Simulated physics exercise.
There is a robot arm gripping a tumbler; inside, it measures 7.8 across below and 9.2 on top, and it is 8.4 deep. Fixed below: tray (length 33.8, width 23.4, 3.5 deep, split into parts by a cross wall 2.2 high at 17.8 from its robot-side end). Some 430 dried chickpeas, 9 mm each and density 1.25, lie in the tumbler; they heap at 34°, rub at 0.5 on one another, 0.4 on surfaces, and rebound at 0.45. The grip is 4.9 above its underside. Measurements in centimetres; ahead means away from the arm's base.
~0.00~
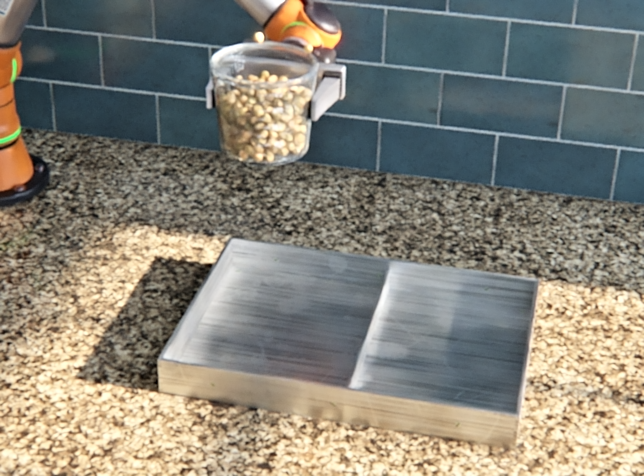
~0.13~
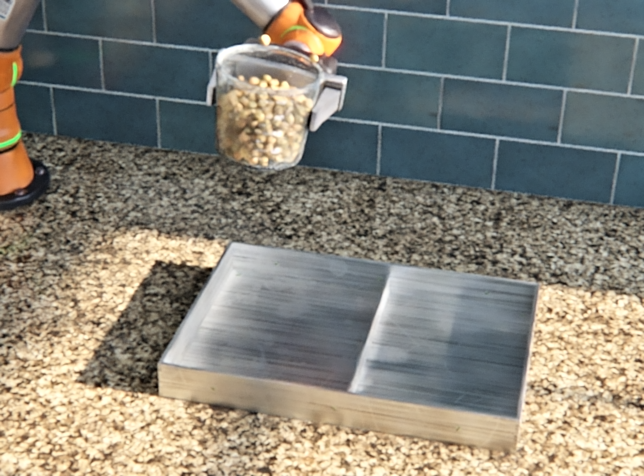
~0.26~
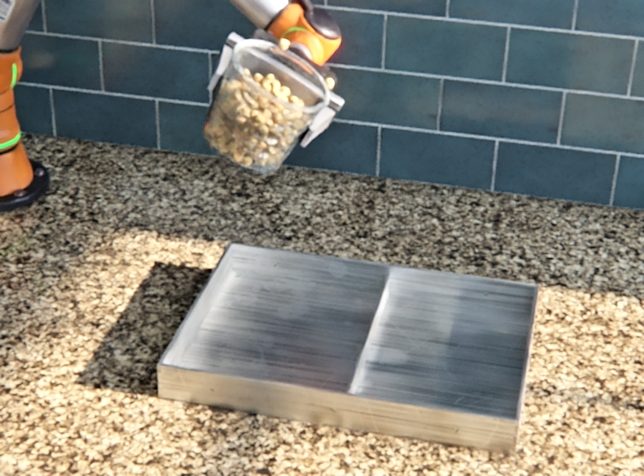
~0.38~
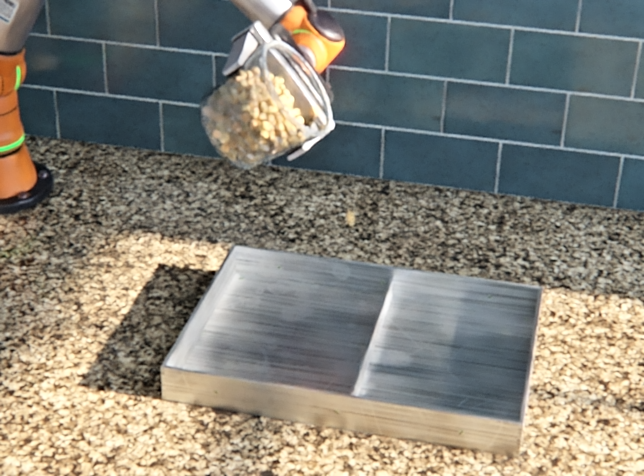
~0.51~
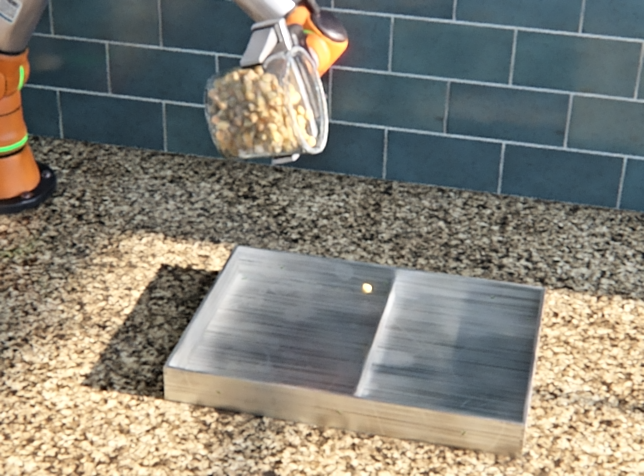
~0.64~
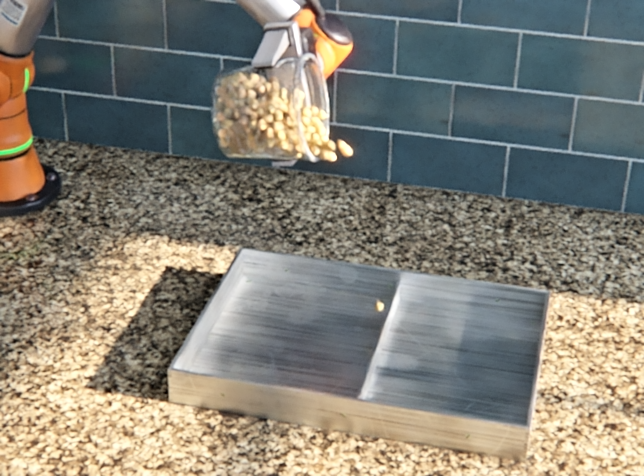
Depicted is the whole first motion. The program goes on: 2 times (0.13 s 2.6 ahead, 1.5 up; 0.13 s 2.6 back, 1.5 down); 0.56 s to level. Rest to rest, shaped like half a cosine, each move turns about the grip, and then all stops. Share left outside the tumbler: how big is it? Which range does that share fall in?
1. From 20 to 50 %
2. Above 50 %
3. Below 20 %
Above 50 %.
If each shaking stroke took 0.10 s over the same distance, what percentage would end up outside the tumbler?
Roughly 75 in a hundred.
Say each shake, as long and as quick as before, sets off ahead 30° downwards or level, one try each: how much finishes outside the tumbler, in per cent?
Result: Approx. 40 % and 55 %, one try each.
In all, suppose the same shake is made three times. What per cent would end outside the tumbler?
That change gives some 70 percent.
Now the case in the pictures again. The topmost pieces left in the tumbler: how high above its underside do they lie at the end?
It reaches close to 6.0 cm in the end.
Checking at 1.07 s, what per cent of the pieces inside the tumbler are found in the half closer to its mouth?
Mouth half share: Roughly 65 %.
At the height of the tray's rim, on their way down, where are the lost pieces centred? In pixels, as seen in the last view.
Their middle sits near (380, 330).
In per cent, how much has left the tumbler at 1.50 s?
My estimate is roughly 60 % gone.
By 1.07 s, tilted 79° forward, highest piece 27 above the table; 267 in the tumbler, 74 in the far-side part, 64 in the robot-side part, 25 in flight or on a rim.
By 1.50 s, tilted 26° forward, highest piece 28 above the table; 175 in the tumbler, 129 in the far-side part, 125 in the robot-side part, 1 on the table or floor.
By 1.92 s, level, highest piece 28 above the table; 175 in the tumbler, 129 in the far-side part, 125 in the robot-side part, 1 on the table or floor.
By 2.97 s, level, highest piece 28 above the table; 175 in the tumbler, 129 in the far-side part, 125 in the robot-side part, 1 on the table or floor.
Final count, 175 in the tumbler, 129 in the far-side part, 125 in the robot-side part, 1 on the table or floor. That is 59 % outside the tumbler.
